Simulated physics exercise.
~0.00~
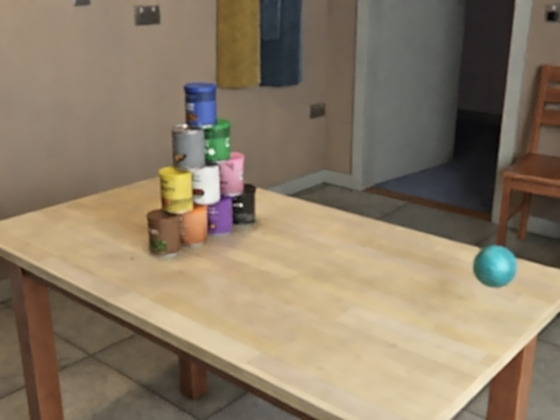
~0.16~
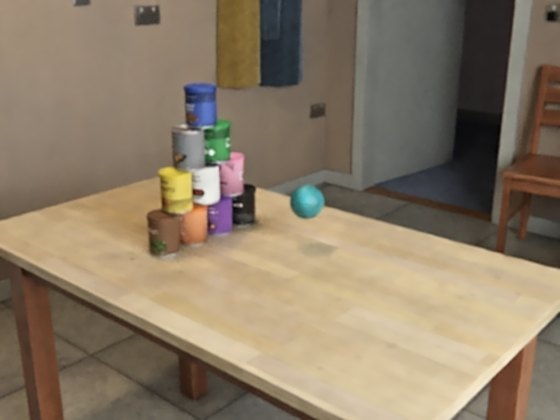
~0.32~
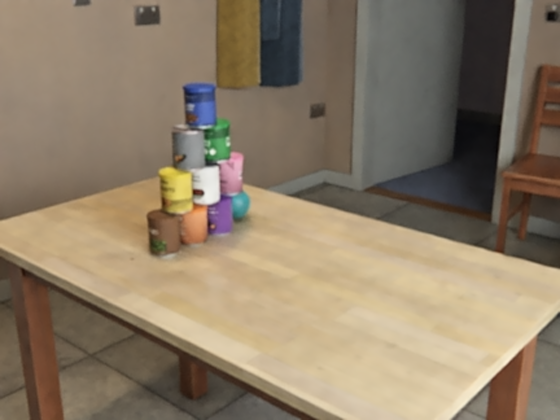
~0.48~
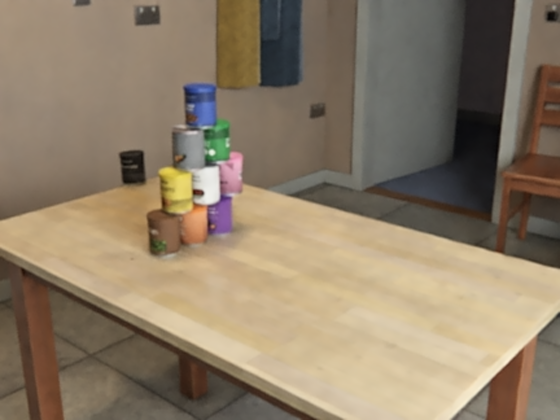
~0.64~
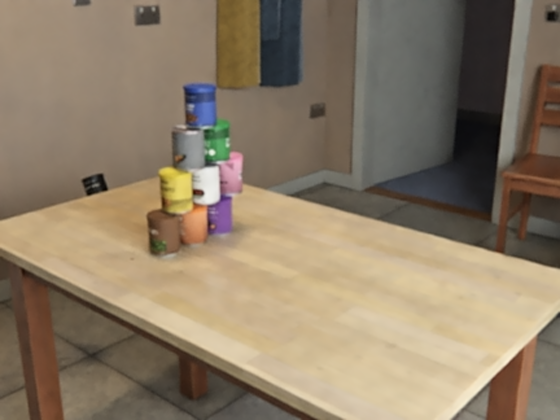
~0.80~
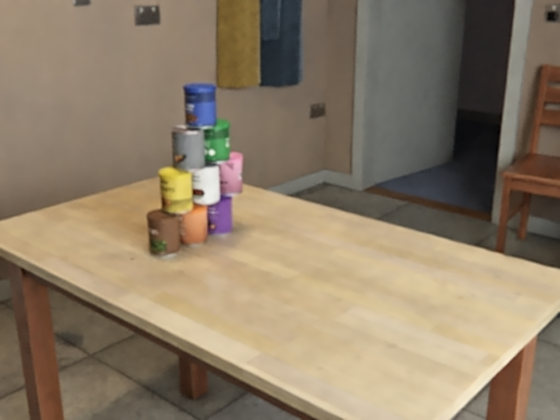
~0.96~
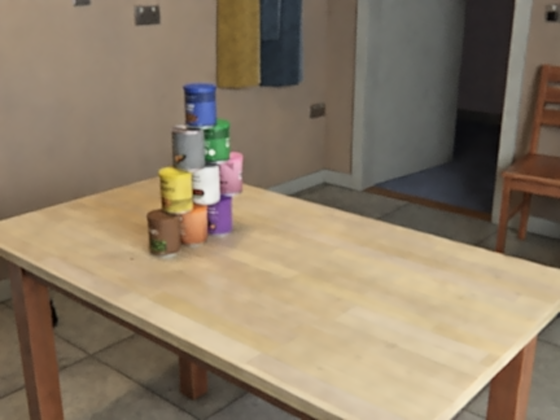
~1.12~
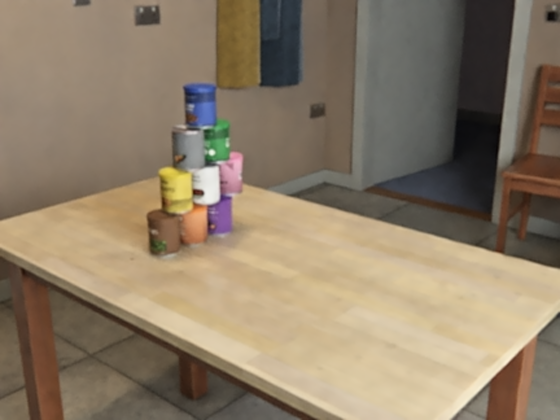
On a wooden table in a room, a turquoise ball flew left into a stack of colourful tins and knocked the black one out from the bottom, sending it off the far side to the floor, while the rest of the stack stayed standing.
